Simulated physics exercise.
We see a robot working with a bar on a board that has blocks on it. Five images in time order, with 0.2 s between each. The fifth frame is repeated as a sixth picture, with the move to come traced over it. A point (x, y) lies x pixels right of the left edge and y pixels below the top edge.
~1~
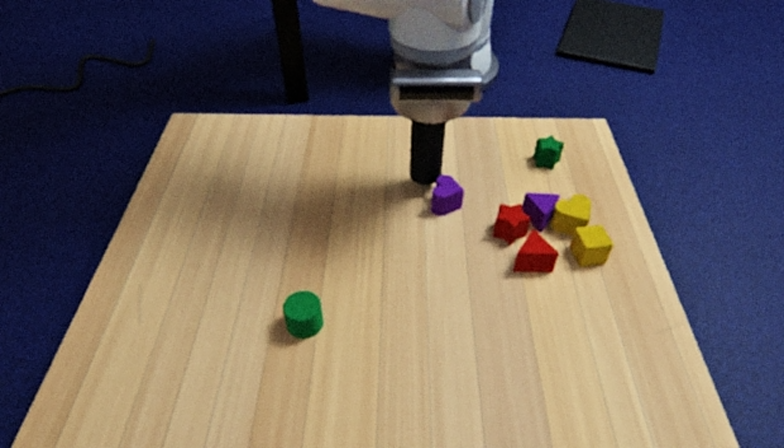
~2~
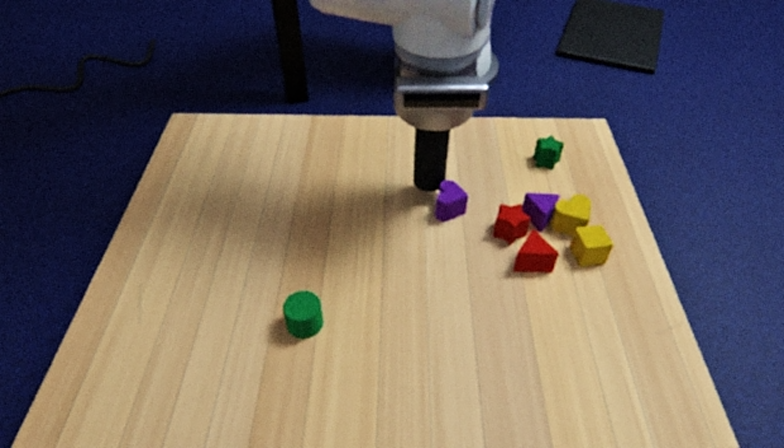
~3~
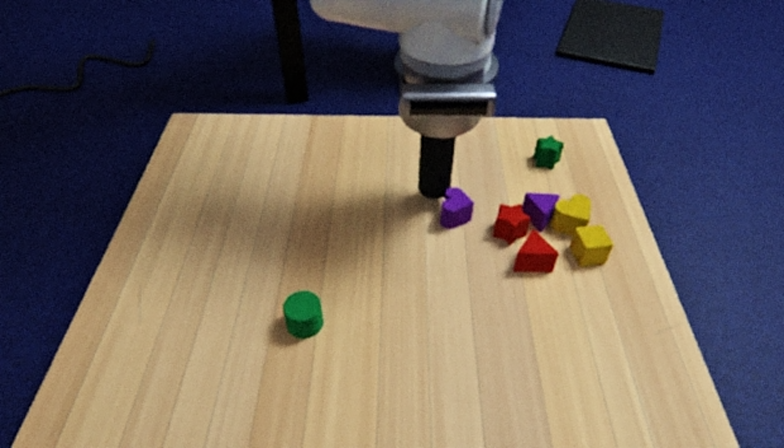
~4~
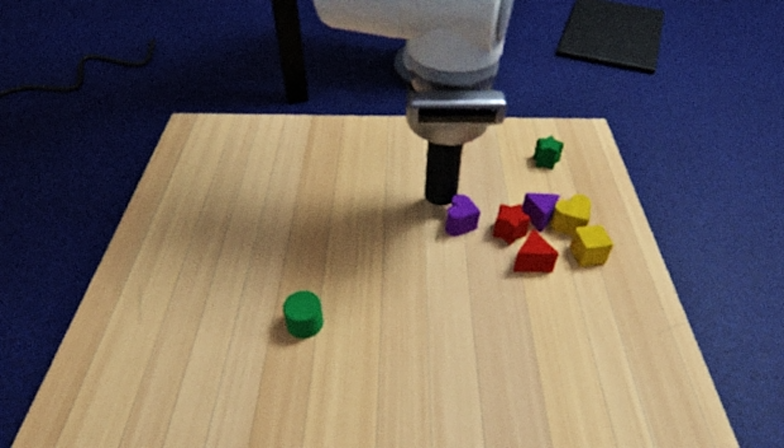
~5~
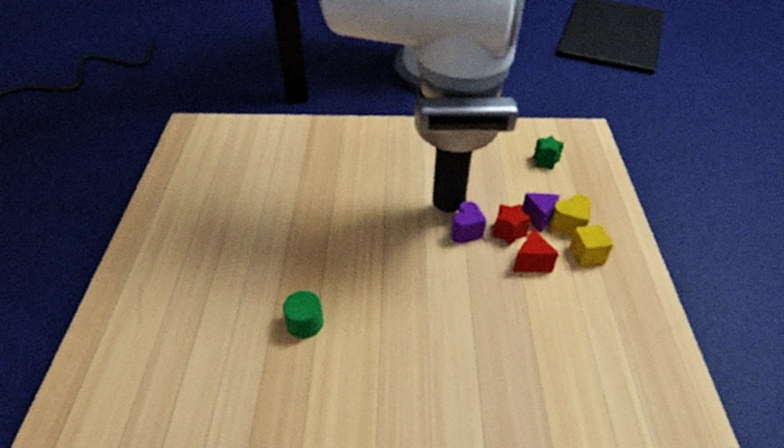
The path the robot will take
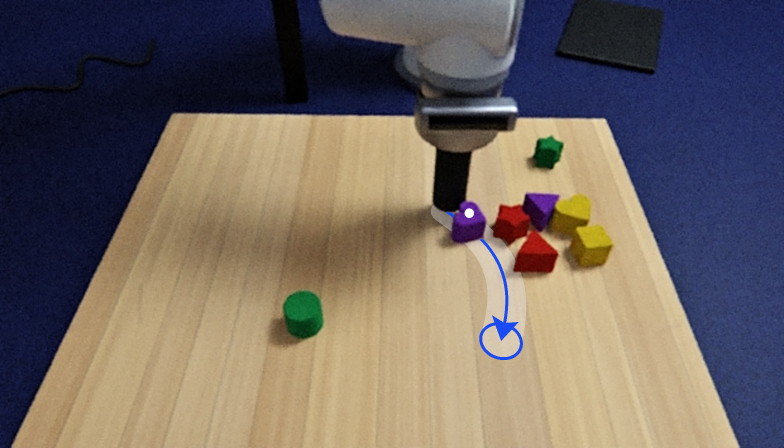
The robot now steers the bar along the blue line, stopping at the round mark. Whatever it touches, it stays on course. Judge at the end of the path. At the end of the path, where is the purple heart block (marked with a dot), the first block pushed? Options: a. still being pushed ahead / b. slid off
Correct choice: A.
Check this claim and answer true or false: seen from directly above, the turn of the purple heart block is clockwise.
True - the claim holds.
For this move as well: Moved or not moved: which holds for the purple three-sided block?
The purple three-sided block will stay where it stands.
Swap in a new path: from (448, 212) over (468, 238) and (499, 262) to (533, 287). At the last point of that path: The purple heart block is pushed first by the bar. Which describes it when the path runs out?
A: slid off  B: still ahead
Letter A.
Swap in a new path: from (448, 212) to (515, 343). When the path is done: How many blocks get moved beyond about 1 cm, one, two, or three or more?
Counting only shifts above 1 cm, I get one block.
The drawn path runs from (448, 212) by way of (486, 244) and (506, 289) to (501, 341); the dot is on the purple heart block.
On the path given first. One third of the way, bar (489, 234); purple heart block (493, 249), turned 65° clockwise; red star block (517, 217), turned 35° anticlockwise.
Two thirds of the way, bar (509, 278); purple heart block (513, 297), turned 70° clockwise; red star block (518, 219), turned 50° anticlockwise; red three-sided block (538, 249), turned 30° anticlockwise.
At the end, bar (504, 330); purple heart block (508, 353), turned 70° clockwise; red star block (518, 219), turned 50° anticlockwise; red three-sided block (538, 249), turned 30° anticlockwise; purple three-sided block not moved.
